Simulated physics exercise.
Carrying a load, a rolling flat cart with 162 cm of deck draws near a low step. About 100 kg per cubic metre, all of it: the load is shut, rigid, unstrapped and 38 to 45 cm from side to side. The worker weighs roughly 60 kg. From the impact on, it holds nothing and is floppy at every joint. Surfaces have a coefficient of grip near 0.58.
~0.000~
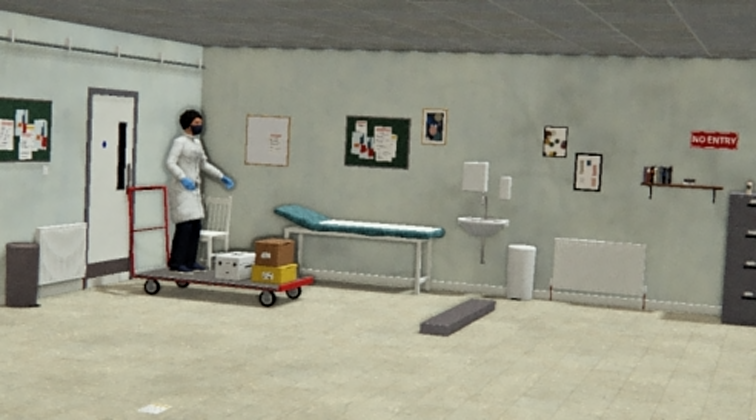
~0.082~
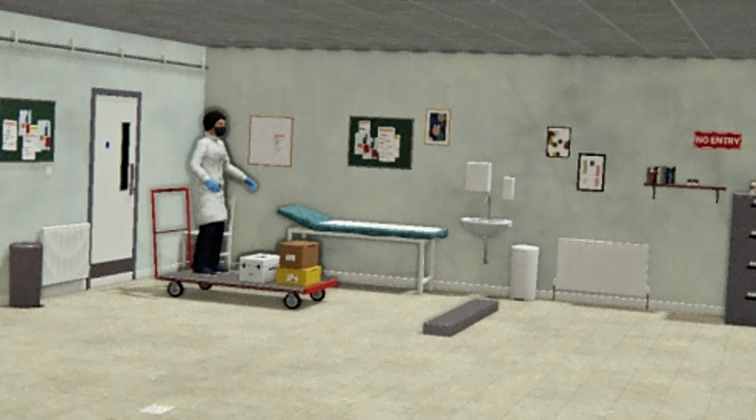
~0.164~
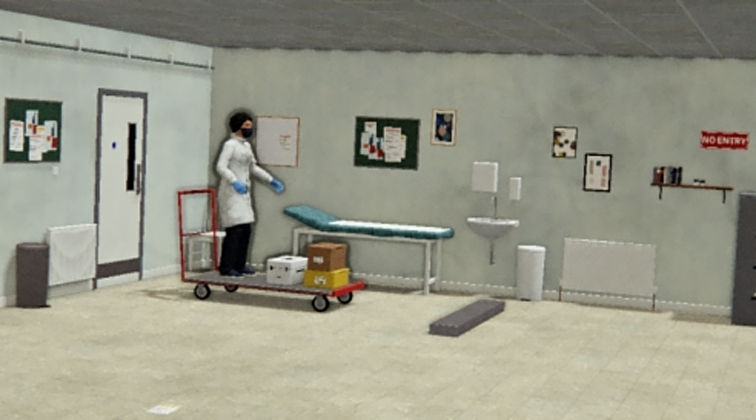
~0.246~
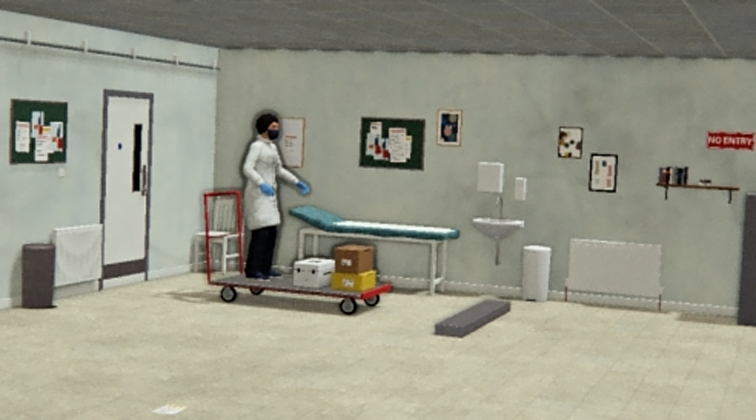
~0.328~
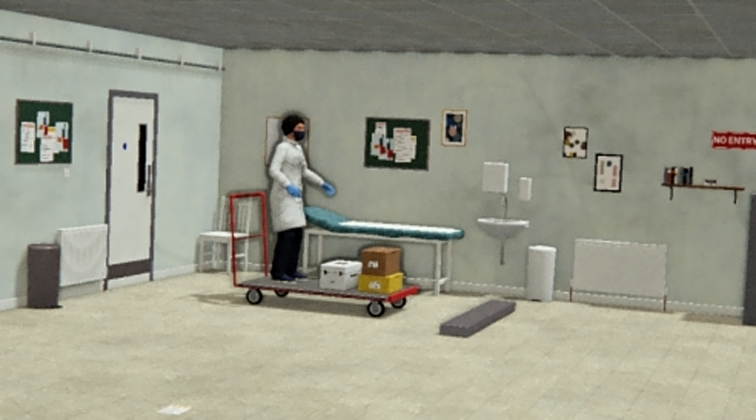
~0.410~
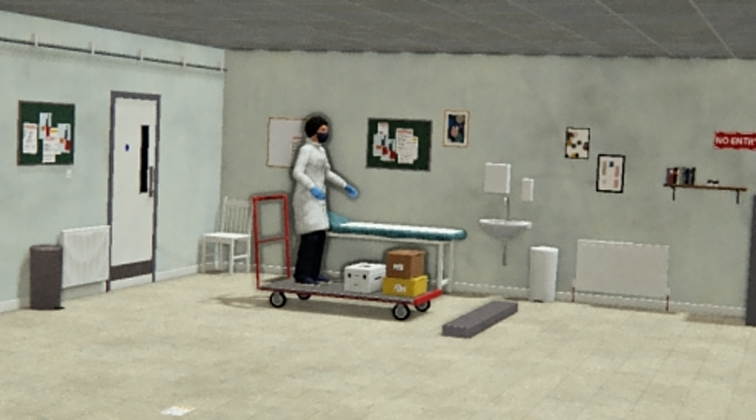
In the video, a masked person in a white coat and blue gloves stands upright on a flat red-framed cart carrying boxes as it rolls steadily rightward past a chair and an examination bed, drawing nearer a low grey step.
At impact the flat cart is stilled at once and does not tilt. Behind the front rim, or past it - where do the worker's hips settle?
Seems to me it will wind up outside the bed.
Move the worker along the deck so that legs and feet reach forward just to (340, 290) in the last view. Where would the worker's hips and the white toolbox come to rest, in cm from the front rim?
Hips go over by 20 cm, but the white item stops 50 cm short.
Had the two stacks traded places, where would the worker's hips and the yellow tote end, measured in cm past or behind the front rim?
Result: Hips at 40 past, yellow at 50 behind.
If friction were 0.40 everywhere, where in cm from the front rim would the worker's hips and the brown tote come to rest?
Then the hips would end 80 past and the brown one 240 past.
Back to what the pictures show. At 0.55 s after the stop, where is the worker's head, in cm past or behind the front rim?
Position: Around 40 cm past the rim.
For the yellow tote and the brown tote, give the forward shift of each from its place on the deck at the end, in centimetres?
Ahead by: Yellow 55, brown 175 (cm).
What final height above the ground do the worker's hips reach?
Roughly 15 cm above it.
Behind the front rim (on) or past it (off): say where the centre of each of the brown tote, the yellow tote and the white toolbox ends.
At the finish the brown one is lost, the yellow one lost, and the white one kept.
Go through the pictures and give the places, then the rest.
The first picture shows hips (184, 189), brown tote (275, 253), rim corner (280, 288); 167 cm short of the stop.
The second picture shows hips (207, 191), brown tote (299, 255), rim corner (305, 291); 143 cm short of the stop.
The third picture shows hips (234, 193), brown tote (327, 257), rim corner (333, 293); 120 cm short of the stop.
The fourth picture shows hips (260, 195), brown tote (354, 260), rim corner (362, 296); 97 cm short of the stop.
The fifth picture shows hips (286, 196), brown tote (381, 262), rim corner (390, 298); 73 cm short of the stop.
The sixth picture shows hips (309, 199), brown tote (406, 265), rim corner (415, 301); 50 cm short of the stop. Speed about 2.8 m/s.
The wheels strike at 0.59 s.
After 0.84 s the worker's hips are 62 cm behind the rim, near (421, 228) in the last picture's view.
After 1.14 s the worker's hips are 23 cm behind the rim, near (457, 267) in the last picture's view.
After 1.59 s the worker's hips are 47 cm past the rim, near (528, 286) in the last picture's view.
When all is still (4.4 s), past the rim, yellow tote, brown tote and the worker's hips; behind it, white toolbox.
